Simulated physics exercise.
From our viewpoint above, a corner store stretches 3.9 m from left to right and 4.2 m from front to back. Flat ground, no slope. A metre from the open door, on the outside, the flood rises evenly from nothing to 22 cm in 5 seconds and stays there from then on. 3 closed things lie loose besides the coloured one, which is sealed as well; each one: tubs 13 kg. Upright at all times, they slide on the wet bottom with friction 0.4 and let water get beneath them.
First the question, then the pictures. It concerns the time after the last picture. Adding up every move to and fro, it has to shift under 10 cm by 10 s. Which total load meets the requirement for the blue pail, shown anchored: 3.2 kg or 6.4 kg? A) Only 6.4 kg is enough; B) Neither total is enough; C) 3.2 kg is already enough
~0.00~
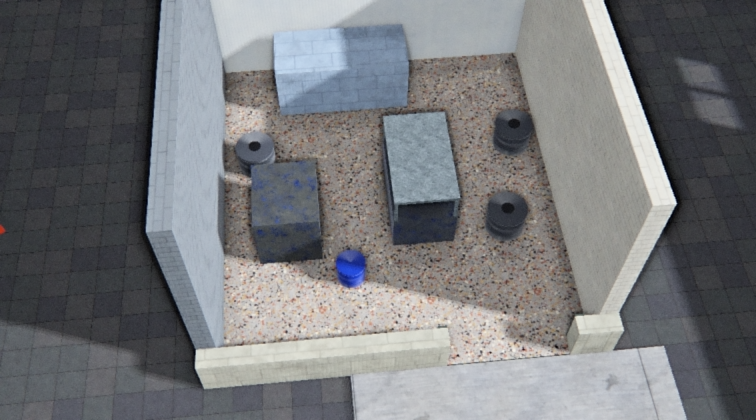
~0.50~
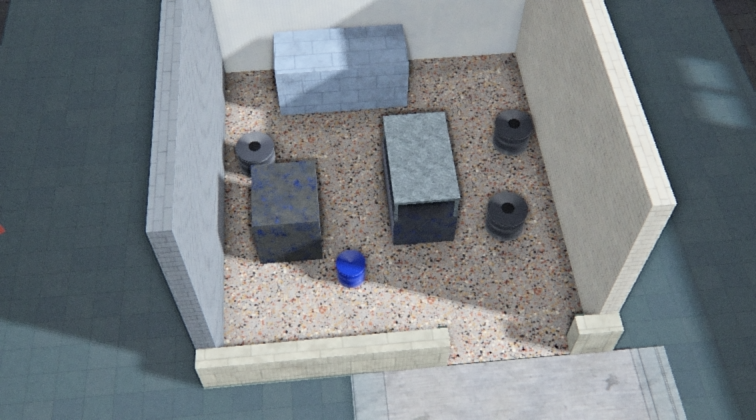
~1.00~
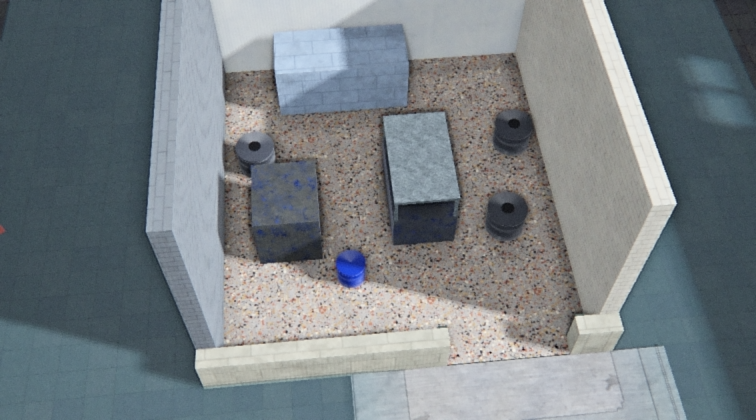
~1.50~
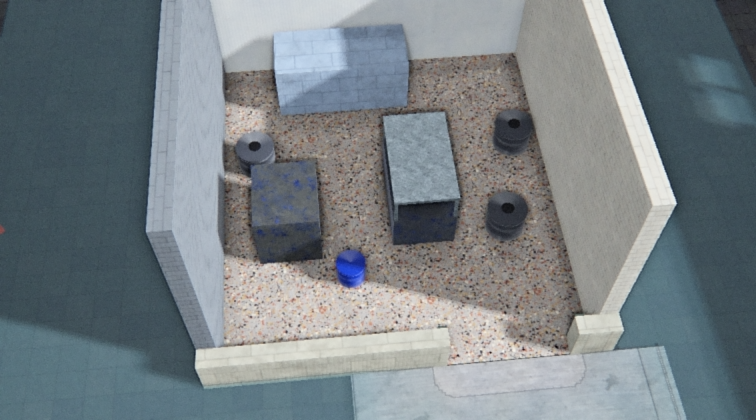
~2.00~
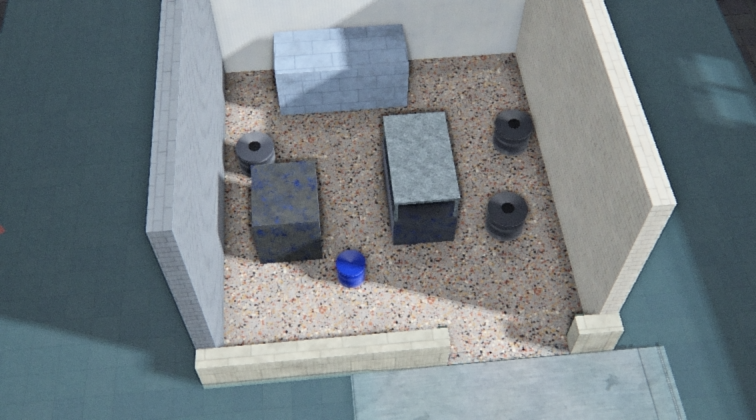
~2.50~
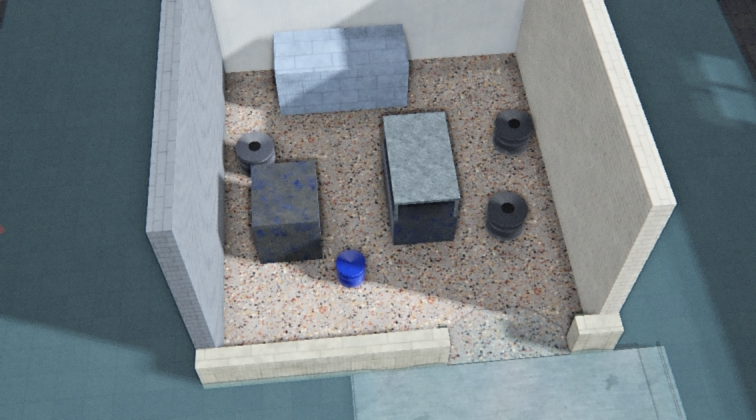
Answer: B.
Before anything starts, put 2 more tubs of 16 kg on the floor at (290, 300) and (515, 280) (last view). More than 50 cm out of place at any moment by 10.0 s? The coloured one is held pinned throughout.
Order as asked: Stays within / goes beyond.
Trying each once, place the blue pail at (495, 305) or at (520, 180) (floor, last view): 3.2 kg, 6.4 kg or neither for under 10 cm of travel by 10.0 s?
Log: Try 1 neither pick works; try 2 neither pick works.
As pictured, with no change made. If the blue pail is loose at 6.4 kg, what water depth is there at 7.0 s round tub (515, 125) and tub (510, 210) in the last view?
About 6 and 10 cm.
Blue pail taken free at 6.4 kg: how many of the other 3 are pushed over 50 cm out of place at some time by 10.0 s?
2.
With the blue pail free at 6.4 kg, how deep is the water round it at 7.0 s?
4 cm, roughly.
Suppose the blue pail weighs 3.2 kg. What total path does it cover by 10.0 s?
Total path: Approx. 150 cm.
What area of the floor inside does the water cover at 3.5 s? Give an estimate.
Wet: Near 2.0 m2.
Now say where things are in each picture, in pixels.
In the first frame, the blue pail at (351, 262) rests on the ground; 0.0 m2 under water; 0 of 4 have shifted.
In the second frame, the blue pail at (351, 262), on the bottom; water covers 0.0 m2; 0 of 4 have shifted.
In the third frame, the blue pail at (351, 262), on the bottom; water covers 0.0 m2; 0 of 4 have shifted.
In the fourth frame, the blue pail at (351, 262), on the bottom; 0.0 m2 under water; 0 of 4 have shifted.
In the fifth frame, the blue pail at (351, 262) rests on the ground; water covers 0.0 m2; 0 of 4 have shifted.
In the sixth frame, the blue pail at (351, 262), on the bottom; 0.4 m2 under water; 0 of 4 have shifted.
After 3.5 s the blue pail would be 0 cm from its start with 3.2 kg and 0 cm from its start with 6.4 kg; 0 cm of water round it then.
After 4.5 s the blue pail would be 0 cm from its start with 3.2 kg and 0 cm from its start with 6.4 kg; 0 cm of water round it then.
After 7.0 s the blue pail would be 70 cm from its start with 3.2 kg and 19 cm from its start with 6.4 kg; 4 cm of water round it then.
After 10.0 s the blue pail would be 79 cm from its start with 3.2 kg and 40 cm from its start with 6.4 kg; 6 cm of water round it then.
